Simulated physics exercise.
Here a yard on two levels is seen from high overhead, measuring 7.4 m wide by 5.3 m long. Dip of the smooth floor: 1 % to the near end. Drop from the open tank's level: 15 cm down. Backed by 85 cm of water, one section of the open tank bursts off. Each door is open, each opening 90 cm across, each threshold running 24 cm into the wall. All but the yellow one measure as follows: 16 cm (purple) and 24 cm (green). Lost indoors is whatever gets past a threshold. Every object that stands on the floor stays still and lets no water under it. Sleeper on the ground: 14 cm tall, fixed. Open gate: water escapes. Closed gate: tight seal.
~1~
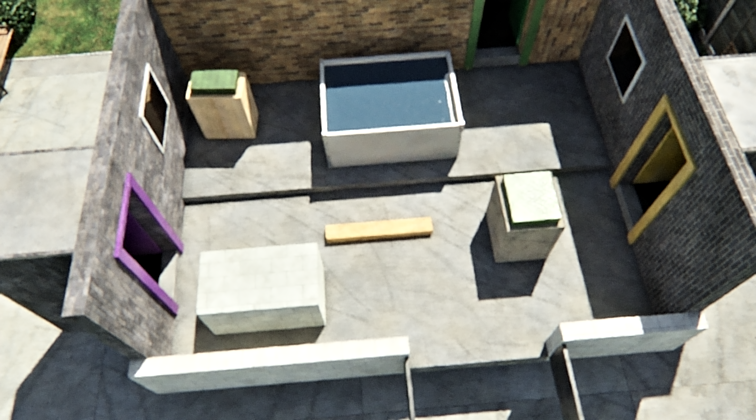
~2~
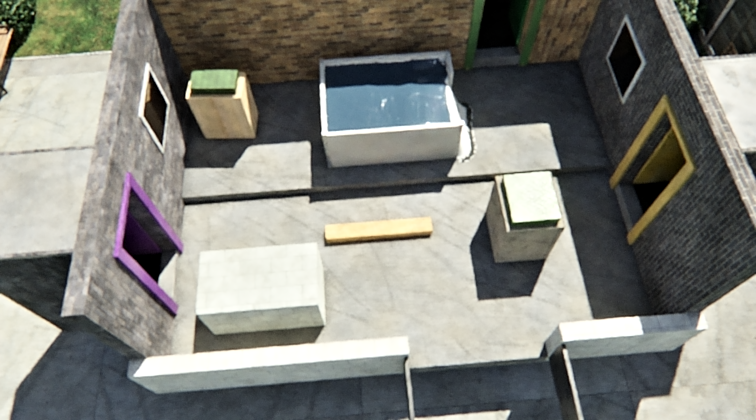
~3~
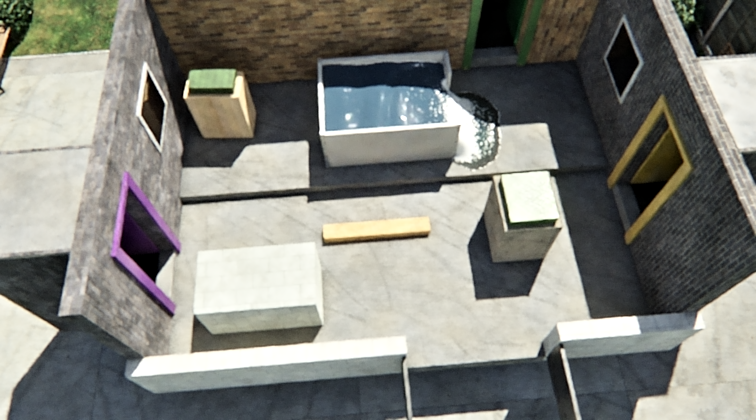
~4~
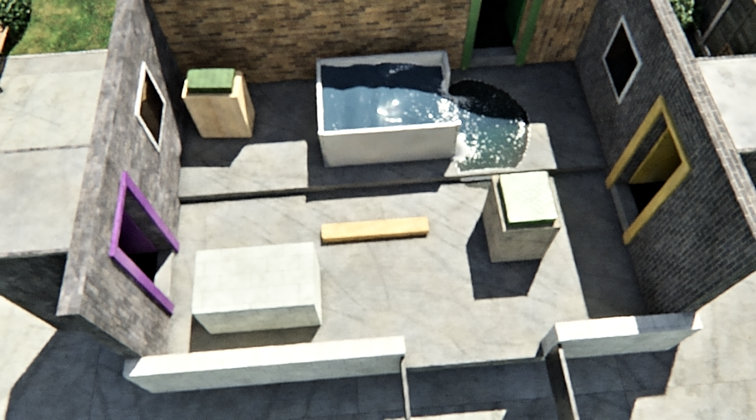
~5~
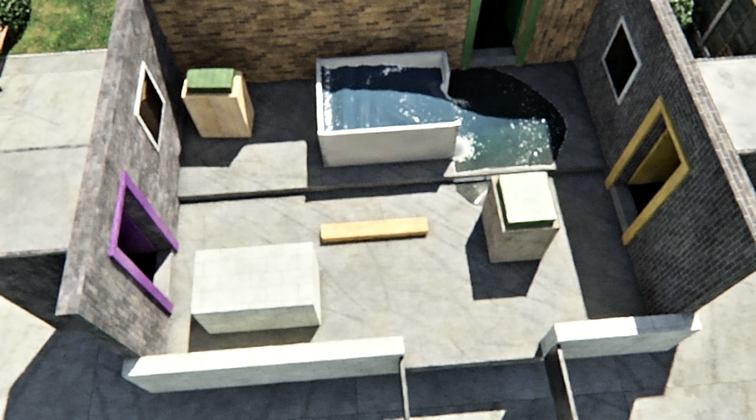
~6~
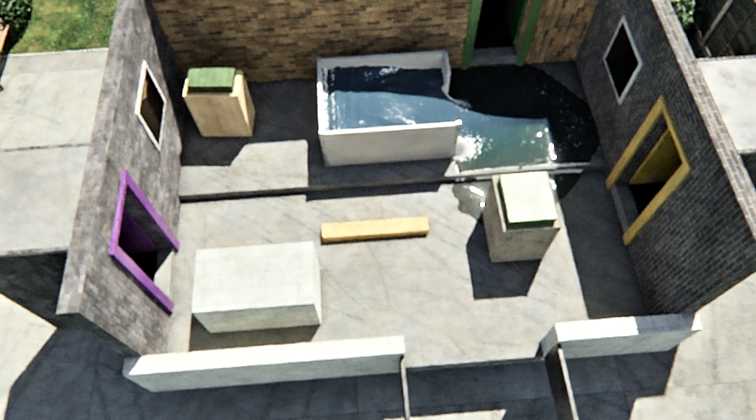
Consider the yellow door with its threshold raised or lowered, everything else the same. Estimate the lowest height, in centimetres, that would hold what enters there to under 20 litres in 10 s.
I would say about 24 cm.
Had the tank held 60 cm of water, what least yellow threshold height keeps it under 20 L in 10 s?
16 cm.
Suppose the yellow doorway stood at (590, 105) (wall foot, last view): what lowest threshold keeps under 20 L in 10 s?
Minimum: Close to 34 cm.
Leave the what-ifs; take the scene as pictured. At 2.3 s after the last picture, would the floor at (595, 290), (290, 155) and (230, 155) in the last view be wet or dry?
In turn: Wet, still dry, still dry.
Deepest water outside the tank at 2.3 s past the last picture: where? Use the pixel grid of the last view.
Near pixel (650, 319).
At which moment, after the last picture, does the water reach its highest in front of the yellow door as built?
1.4 s.
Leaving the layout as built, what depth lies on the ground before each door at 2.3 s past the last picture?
Purple door 0 cm, green door 18 cm, yellow door 24 cm.
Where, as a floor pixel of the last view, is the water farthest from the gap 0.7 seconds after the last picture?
Somewhere near the pixel (633, 265).
Then, 0.7 s after the last picture water covers 25 % of the floor, deepest (44 cm) near (578, 70); 25 cm at the yellow door, 0 litres in over its 21 cm threshold.
Then, 2.3 s after the last picture water covers 40 % of the floor, deepest (40 cm) near (650, 319); 24 cm at the yellow door, 32 litres in over its 21 cm threshold.
Then, 9.3 s after the last picture water covers 90 % of the floor, deepest (16 cm) near (178, 369); 10 cm at the yellow door, 37 litres in over its 21 cm threshold.
At the yellow door as built, the water peaked near 30 cm, 1.3 s after the last picture.
Run again over the same 10 s with other heights there, 49 litres in over 19.5 cm, 10 litres over 26.5 cm. The limit of 20 litres is kept from about 24 cm up.
